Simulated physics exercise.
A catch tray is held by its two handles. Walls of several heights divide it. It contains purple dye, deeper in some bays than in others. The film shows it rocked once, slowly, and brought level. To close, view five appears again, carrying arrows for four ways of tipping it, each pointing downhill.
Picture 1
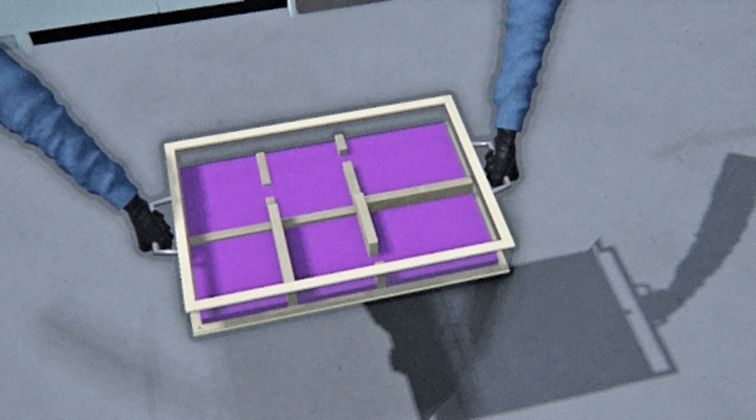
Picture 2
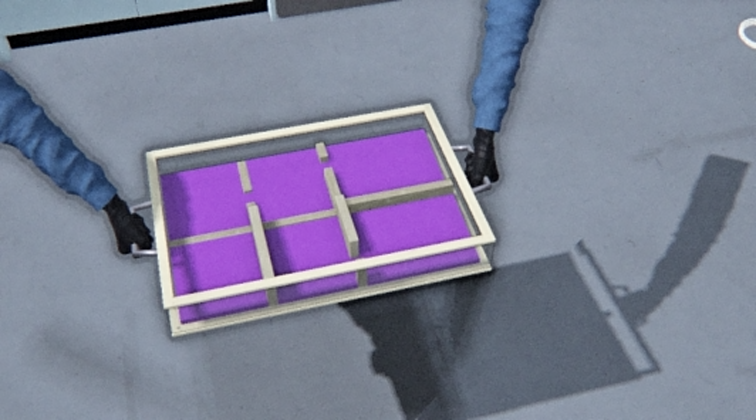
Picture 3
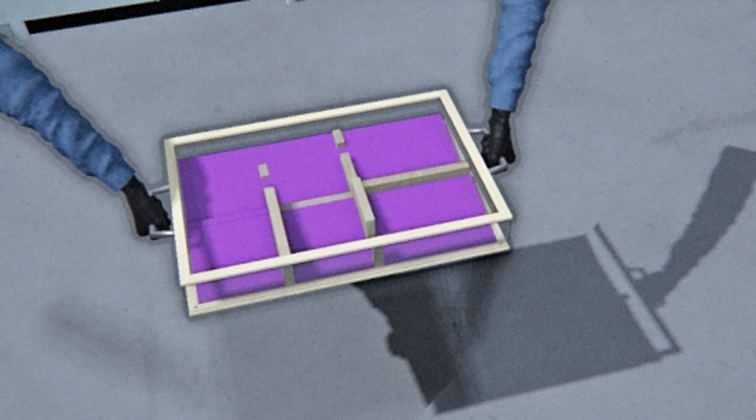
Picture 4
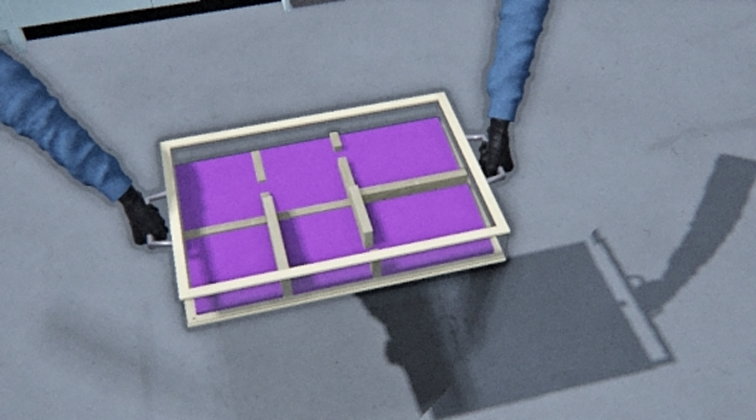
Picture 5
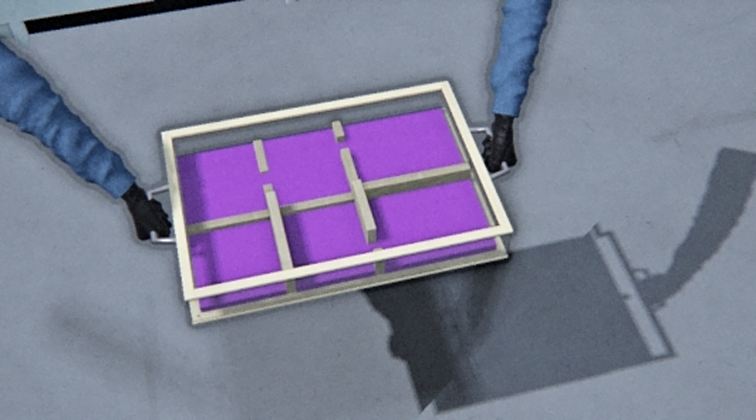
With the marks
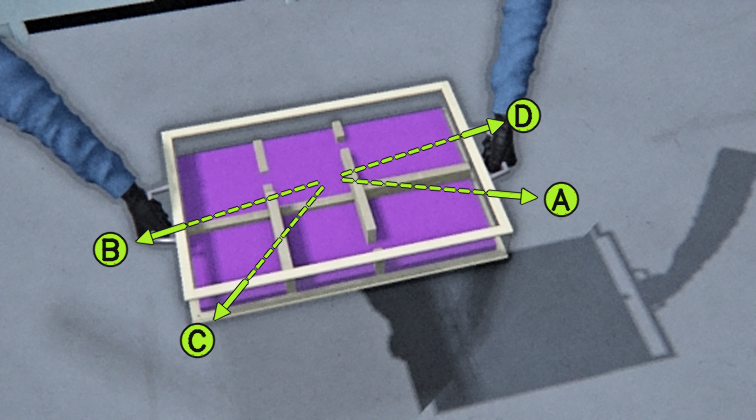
At the start, two gloved hands hold a divided tray of purple liquid level by its handles. They shift it slightly left and back while tipping it gently toward the back, and liquid runs over the wall from the front left bay into the back left. The hands then bring it level.
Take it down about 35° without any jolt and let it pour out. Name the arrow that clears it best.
C.
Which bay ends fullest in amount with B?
The front left bay.
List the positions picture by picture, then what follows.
The tray is level; deepest in the front left bay, at (240, 271), shallowest in the front middle.
Tipped about 5° down to the back; no wall is crossed.
Tipped about 8° down to the back; liquid runs over the wall between the front left and back left bays.
Tipped about 4° down to the back; no wall is crossed.
The tray is level; deepest in the back right bay, at (401, 151), shallowest in the front left.
On the marked copy, A ends at (531, 197); B ends at (141, 239); C ends at (218, 315); D ends at (498, 123).
Choosing A, about 33 % stays in the tray, the largest part in the front right bay.
Choosing B, about 39 % stays in the tray, the largest part in the front left bay.
Choosing C, about 24 % stays in the tray, the largest part in the front left bay.
Choosing D, about 33 % stays in the tray, the largest part in the back right bay.
